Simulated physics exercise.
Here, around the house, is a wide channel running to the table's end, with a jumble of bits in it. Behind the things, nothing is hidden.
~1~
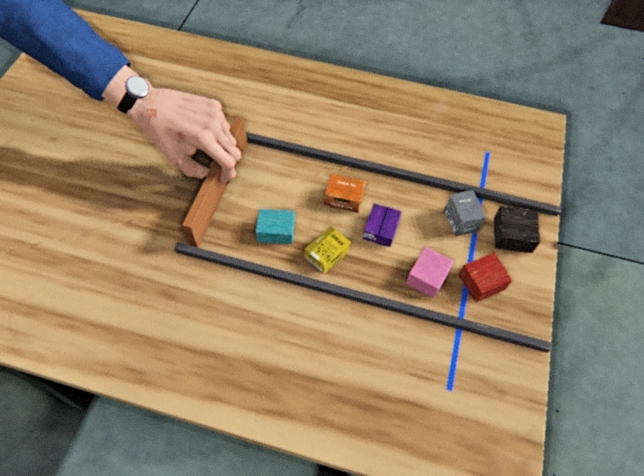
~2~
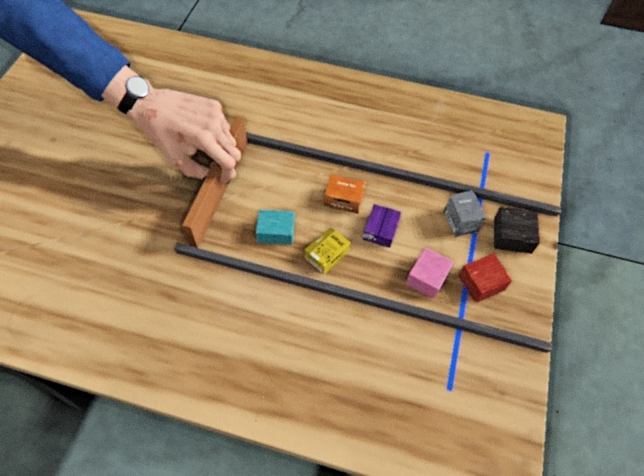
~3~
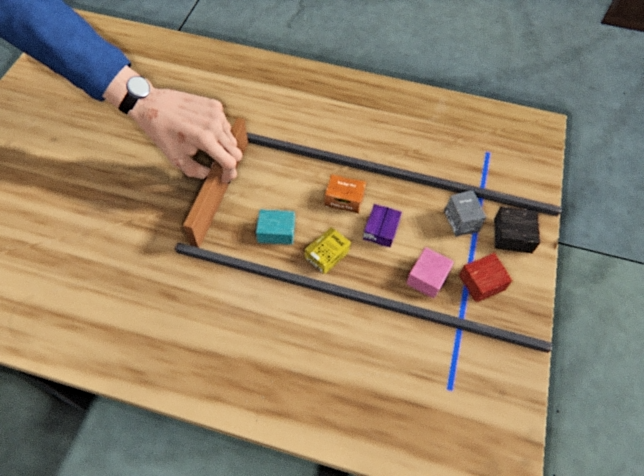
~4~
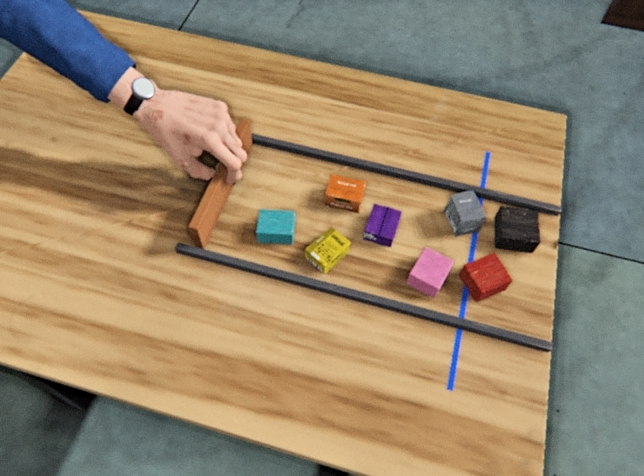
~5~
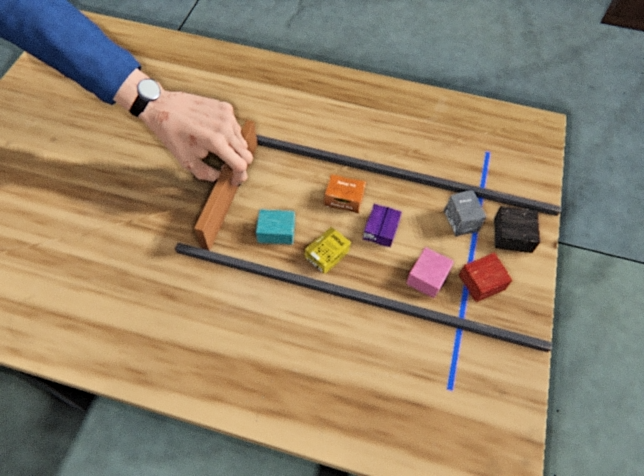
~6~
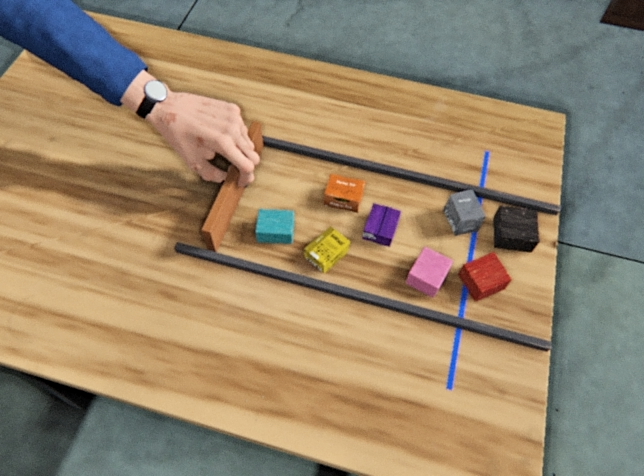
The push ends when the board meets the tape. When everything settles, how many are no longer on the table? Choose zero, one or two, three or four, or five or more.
When everything settles, one or two are no longer on the table.
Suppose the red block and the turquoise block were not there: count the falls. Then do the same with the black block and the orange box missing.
Try one: 0; try two: 1.
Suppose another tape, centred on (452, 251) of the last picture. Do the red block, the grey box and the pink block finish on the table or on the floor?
Result - the red block is gone, the grey box is safe, the pink block is safe.
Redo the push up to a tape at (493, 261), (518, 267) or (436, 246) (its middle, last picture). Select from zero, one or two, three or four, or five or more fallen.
In order of the three spots, it's three or four, then more than four, then not one.
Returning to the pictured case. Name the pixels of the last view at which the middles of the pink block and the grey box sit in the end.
First at (551, 300); second at (530, 225).
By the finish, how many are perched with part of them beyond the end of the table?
The tally is 2.
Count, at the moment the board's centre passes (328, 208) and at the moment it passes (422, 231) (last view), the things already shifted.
Well, it's 3 at the first one and 7 at the second.
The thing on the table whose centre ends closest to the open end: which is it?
That would be the black block.
Soon after, none off yet; black block at rest near (516, 229); red block at rest near (485, 277); grey box at rest near (464, 213).
After that, none off yet; black block moving near (523, 232); red block displaced well along near (548, 299); grey box displaced about its own width near (493, 215).
In the end, the number that fall off is one or two; gone, red block.
